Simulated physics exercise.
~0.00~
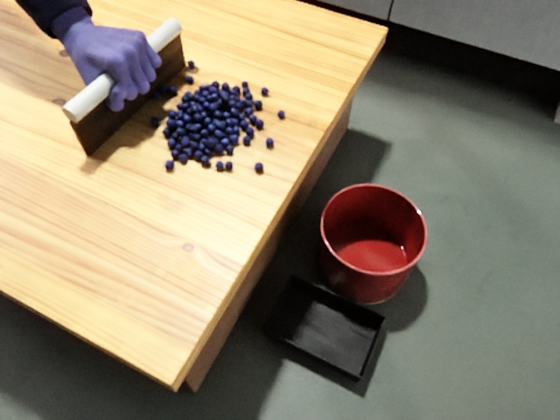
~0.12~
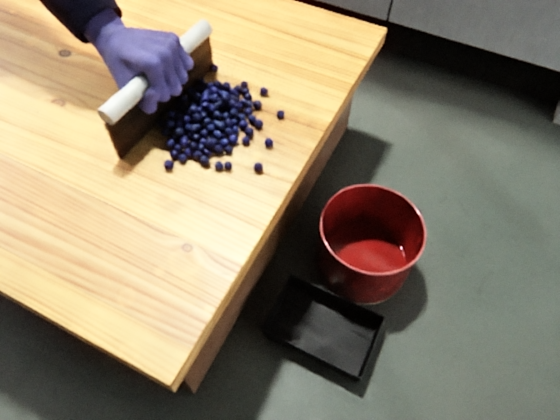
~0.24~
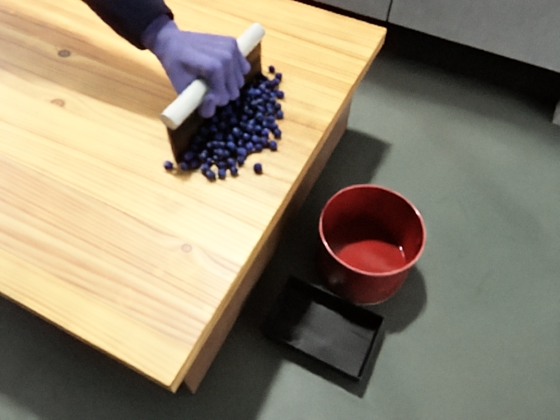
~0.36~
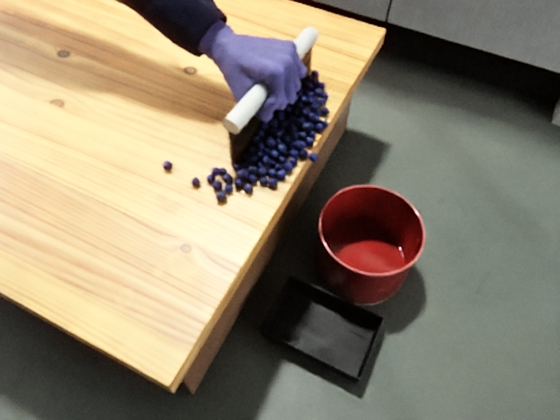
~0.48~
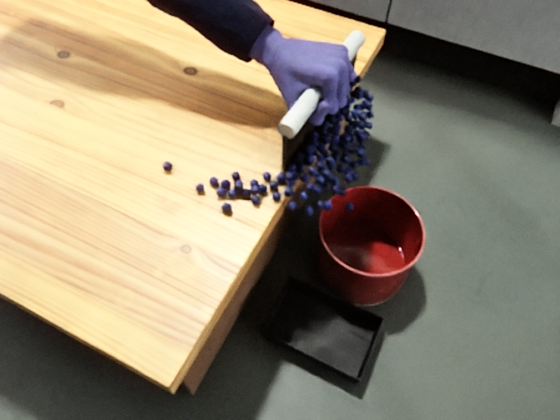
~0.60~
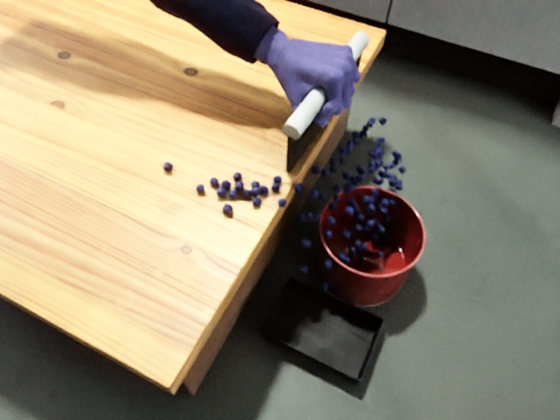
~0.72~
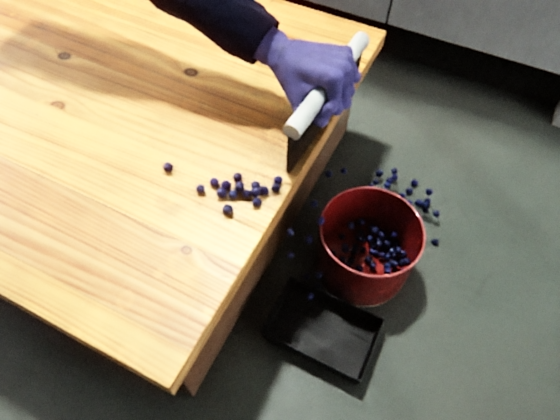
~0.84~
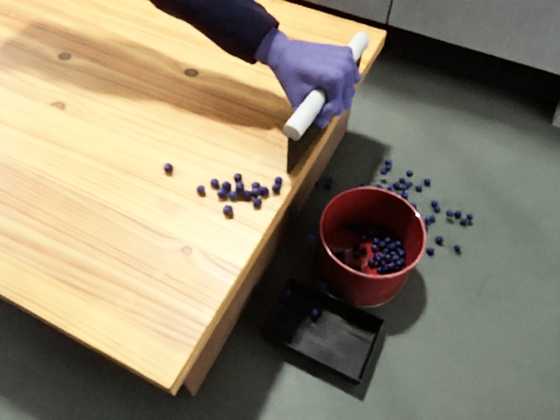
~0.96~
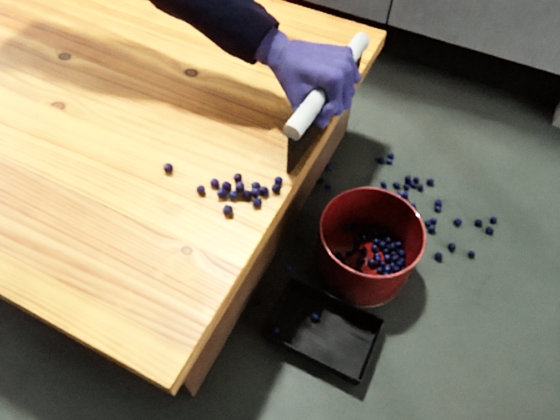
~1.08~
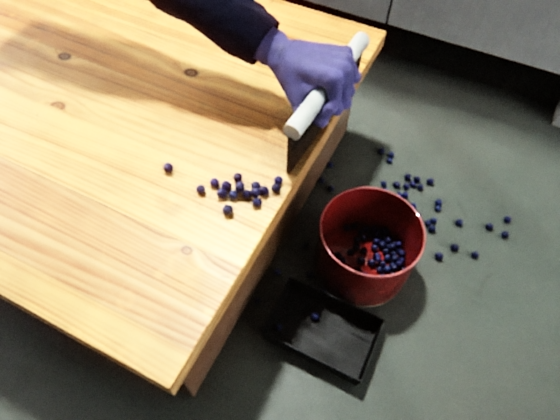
The video shows a gloved hand pushing a pile of blueberries rightward across a wooden table with a scraper until many spill over the edge, some landing in a red pot and others scattering on the floor, while a small group stays on the tabletop.
